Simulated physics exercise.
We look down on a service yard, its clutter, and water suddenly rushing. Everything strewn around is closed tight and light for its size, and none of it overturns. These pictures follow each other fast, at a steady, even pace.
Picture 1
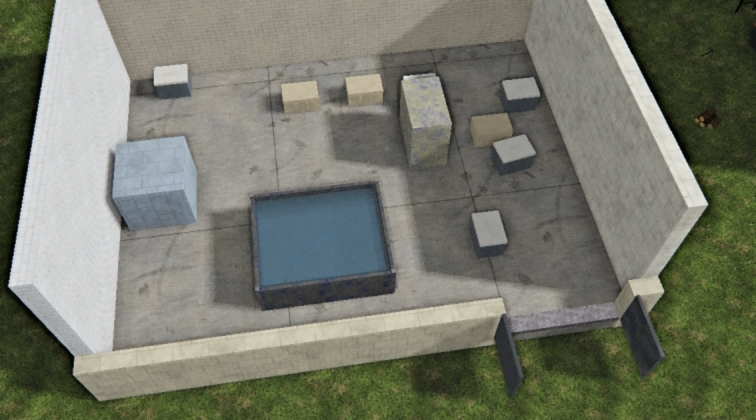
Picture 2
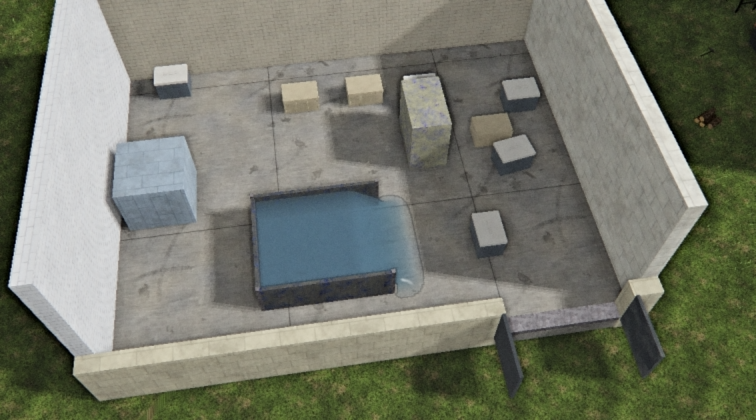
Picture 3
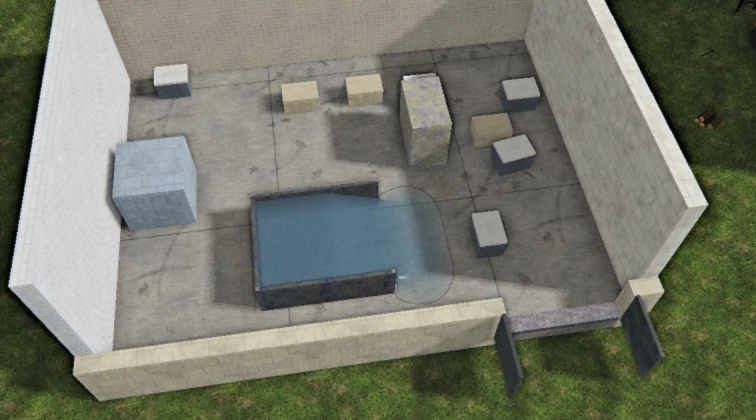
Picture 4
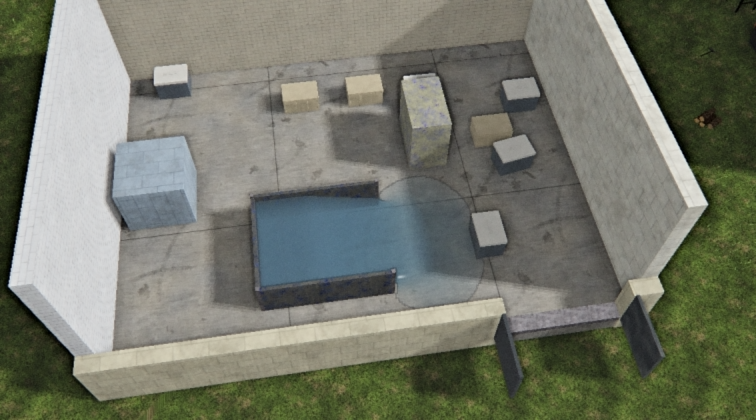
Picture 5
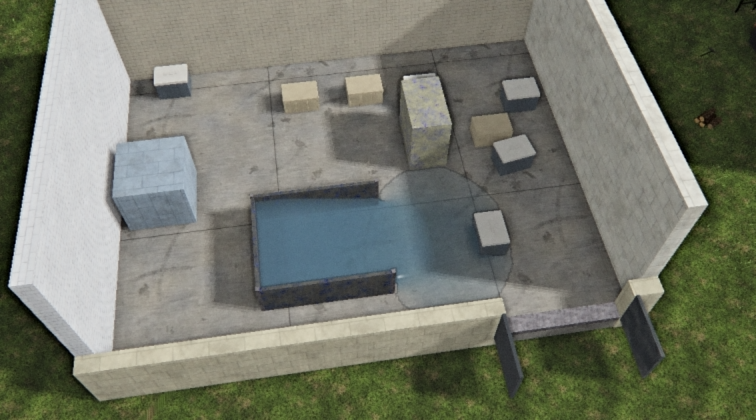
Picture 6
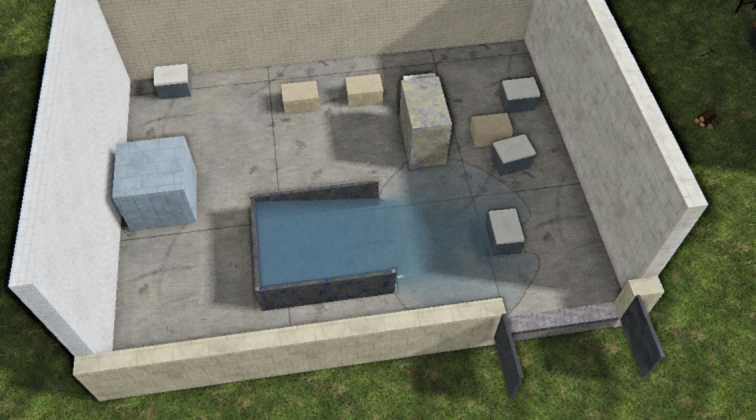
In the video, the right side of a raised tank of blue water opens in a walled yard scattered with blocks, and water spreads rightward across the floor, reaching a small grey-topped block and shifting it slightly right.
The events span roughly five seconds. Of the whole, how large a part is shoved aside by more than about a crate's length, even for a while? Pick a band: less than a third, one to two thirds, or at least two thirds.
The fraction is one to two thirds of them.
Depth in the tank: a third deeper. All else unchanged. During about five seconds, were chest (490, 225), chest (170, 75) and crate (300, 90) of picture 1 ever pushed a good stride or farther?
Going through them in turn, I'd say got there, then never got there, then never got there.
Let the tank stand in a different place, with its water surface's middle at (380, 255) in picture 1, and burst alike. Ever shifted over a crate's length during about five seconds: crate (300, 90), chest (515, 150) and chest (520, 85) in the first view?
Result per object - stayed close, went far, went far.
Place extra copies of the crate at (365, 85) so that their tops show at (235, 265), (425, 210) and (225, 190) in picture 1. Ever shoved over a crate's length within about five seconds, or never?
The first sits tight, the second travels far and the third sits tight.
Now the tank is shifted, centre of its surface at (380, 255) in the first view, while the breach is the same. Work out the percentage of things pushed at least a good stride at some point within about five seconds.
About 40 %.
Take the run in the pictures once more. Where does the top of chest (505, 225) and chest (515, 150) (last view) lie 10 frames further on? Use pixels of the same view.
I'd say around (594, 216) for the first and around (553, 130) for the second.
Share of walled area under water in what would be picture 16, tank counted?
Estimate: 35 %.
A moment on, 1 of 8 are well off their spots; 0 afloat.
Next, 2 of 8 are well off their spots; 2 afloat.
Later, 3 of 8 are well off their spots; 1 afloat.
In the end, 3 of 8 are well off their spots, and 3 have been at some point; 1 afloat.
